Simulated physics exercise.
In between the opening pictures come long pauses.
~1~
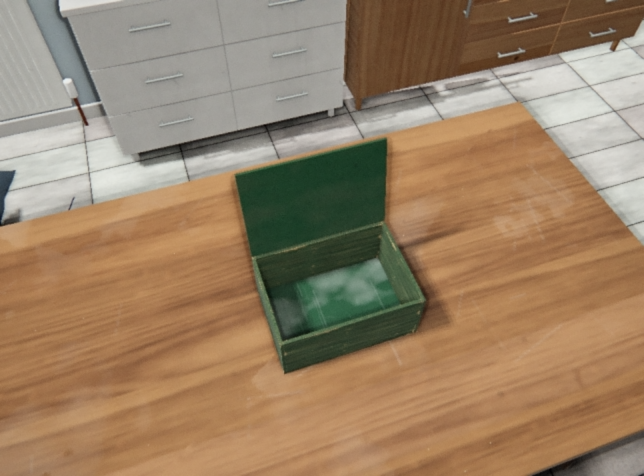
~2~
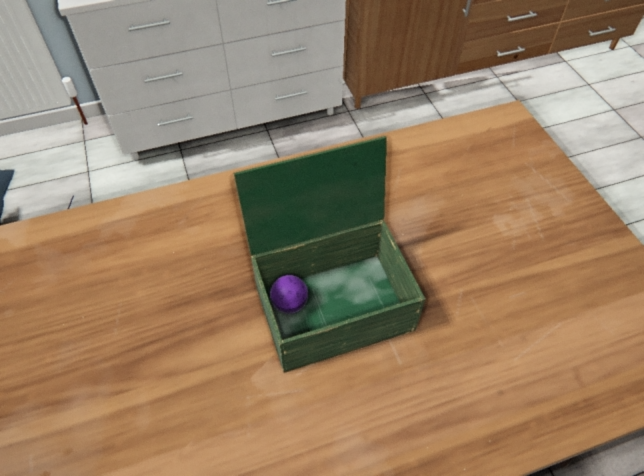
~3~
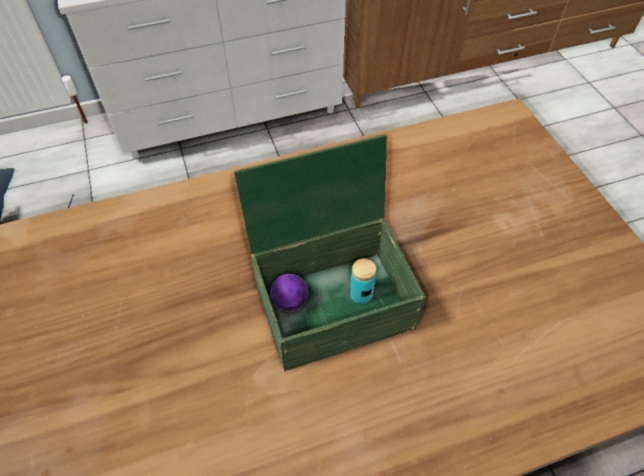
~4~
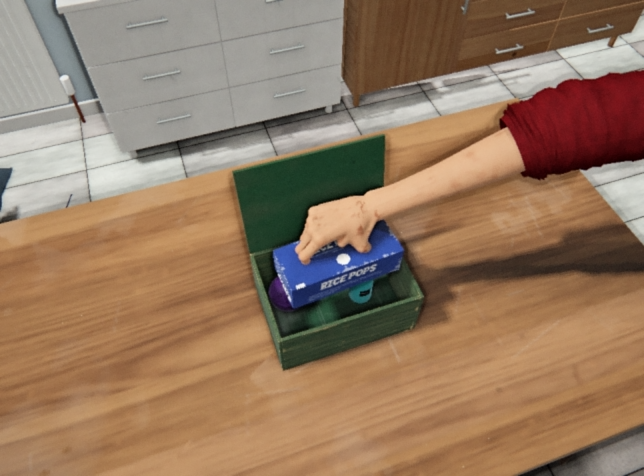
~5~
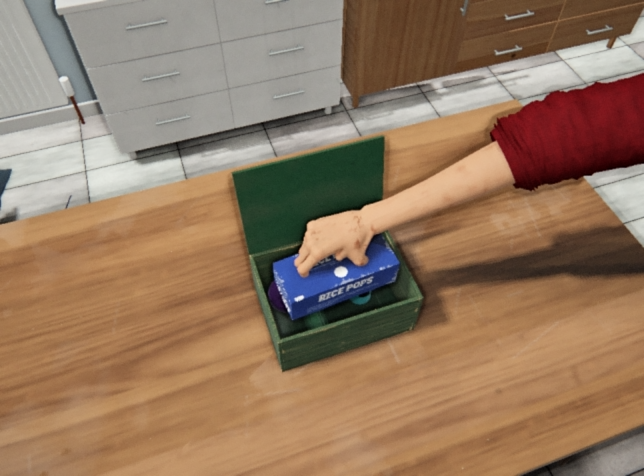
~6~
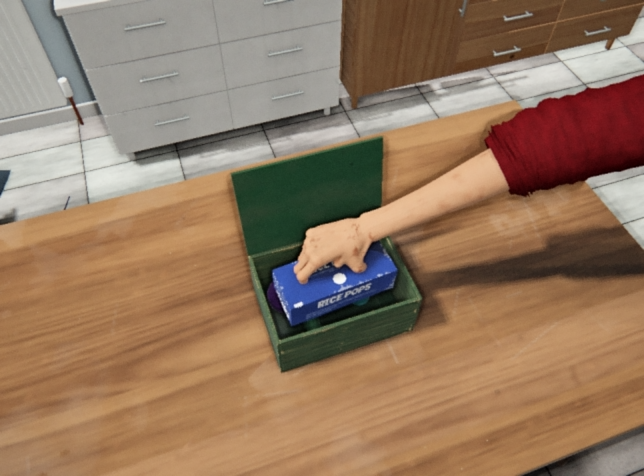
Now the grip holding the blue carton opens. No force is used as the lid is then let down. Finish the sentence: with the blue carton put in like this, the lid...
The lid closes fully.
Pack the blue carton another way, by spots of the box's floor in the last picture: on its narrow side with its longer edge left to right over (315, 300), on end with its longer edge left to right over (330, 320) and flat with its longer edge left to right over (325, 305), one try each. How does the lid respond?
Lid, in order: Held open, held open, fully down.
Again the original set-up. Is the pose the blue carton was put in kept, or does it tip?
The blue carton ends up leaning.
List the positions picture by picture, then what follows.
In the first picture, the last thing is not in view yet.
In the second picture, the last thing is not in view yet; purple ball (289, 294).
In the third picture, the last thing is not in view yet; purple ball (289, 293).
The fourth picture shows still above its spot; blue carton (338, 260).
The fifth picture shows still above its spot; blue carton (336, 272).
The sixth picture shows in place under the hand; blue carton (334, 279).
Then, 0.50 s past the last view, blue carton on its side near (340, 317).
Then, 1.50 s past the last view, lid 66° above the rim; blue carton on its side near (340, 317).
Then, 2.10 s past the last view, lid 18° above the rim; blue carton on its side near (340, 317).
Finally, lid shut; down or leaning hard in the box, blue carton; the other 2 still in place. Final places as the last picture's camera would see them, blue carton near (340, 317).
